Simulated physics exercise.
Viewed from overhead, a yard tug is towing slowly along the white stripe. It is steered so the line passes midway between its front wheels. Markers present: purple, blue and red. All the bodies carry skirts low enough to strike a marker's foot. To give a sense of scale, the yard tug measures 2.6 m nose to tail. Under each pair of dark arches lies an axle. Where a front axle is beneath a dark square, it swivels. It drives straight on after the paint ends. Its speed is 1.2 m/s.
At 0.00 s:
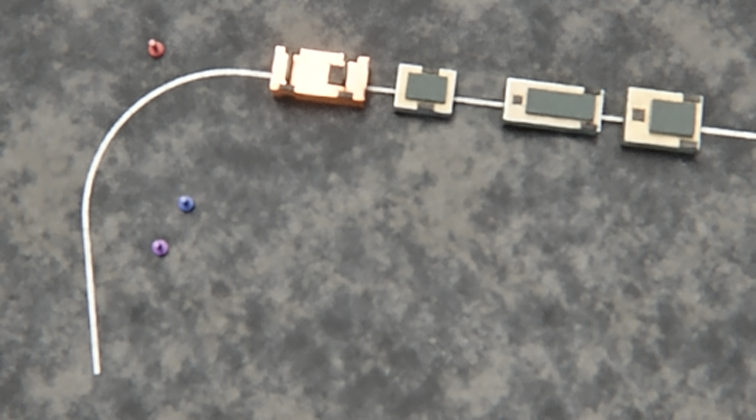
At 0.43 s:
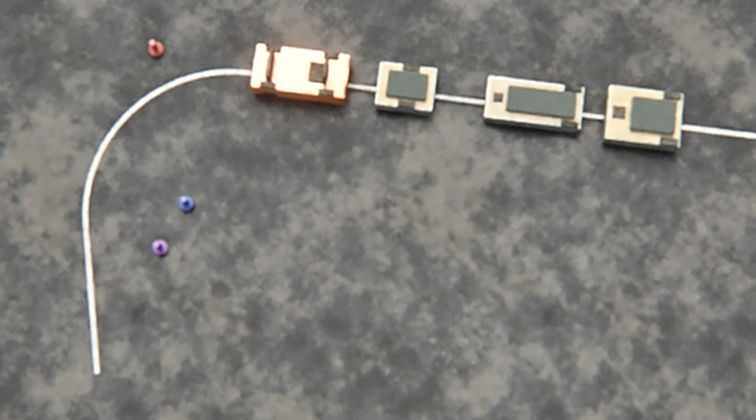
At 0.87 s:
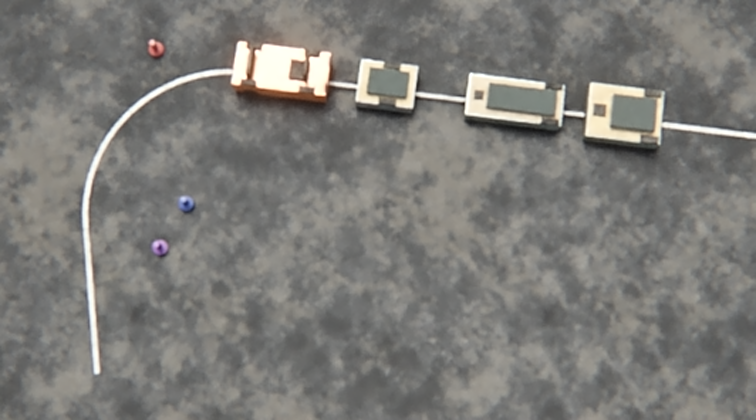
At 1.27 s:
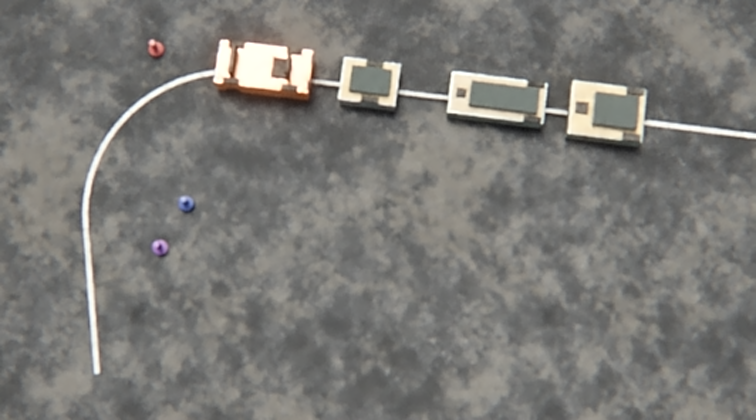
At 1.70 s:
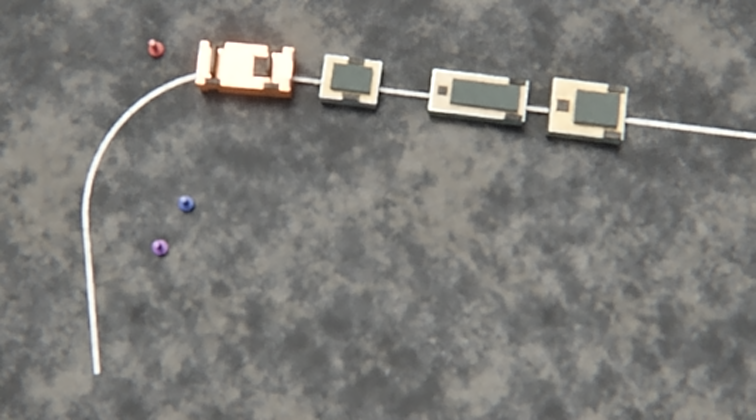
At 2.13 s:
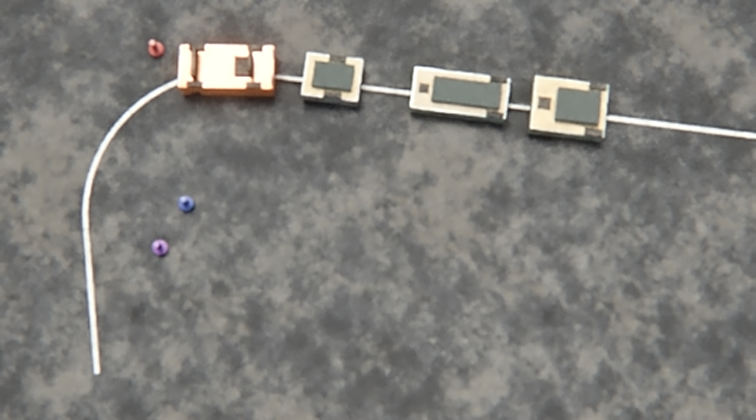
On mottled grey ground seen from above, a copper-coloured tug slowly towing three pale trailers leftward along a curving white line.
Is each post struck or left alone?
Purple - left alone; blue - left alone; red - left alone.
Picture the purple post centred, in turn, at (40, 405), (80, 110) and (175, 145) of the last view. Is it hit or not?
The first place gets no contact, the second no contact, the third a hit.
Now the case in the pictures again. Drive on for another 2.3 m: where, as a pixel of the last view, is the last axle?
Roughly at (517, 99).
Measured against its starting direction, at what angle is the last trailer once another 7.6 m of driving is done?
Compared with the start, the last trailer heads some 5° away.
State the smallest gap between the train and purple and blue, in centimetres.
Purple keeps 20 to spare, while blue keeps 45.
By 2.8 s, the last axle is at (569, 106) of the last picture, 5 cm off the line; red has been passed with 20 cm to spare.
By 15.1 s, the last axle is at (133, 183) of the last picture, 135 cm off the line; blue has been passed with 45 cm to spare.
By 16.5 s, the last axle is at (113, 241) of the last picture, 85 cm off the line; purple has been passed with 20 cm to spare.
By 19.6 s, the last axle is at (99, 384) of the last picture, 20 cm off the line; 0 of 3 struck in all.
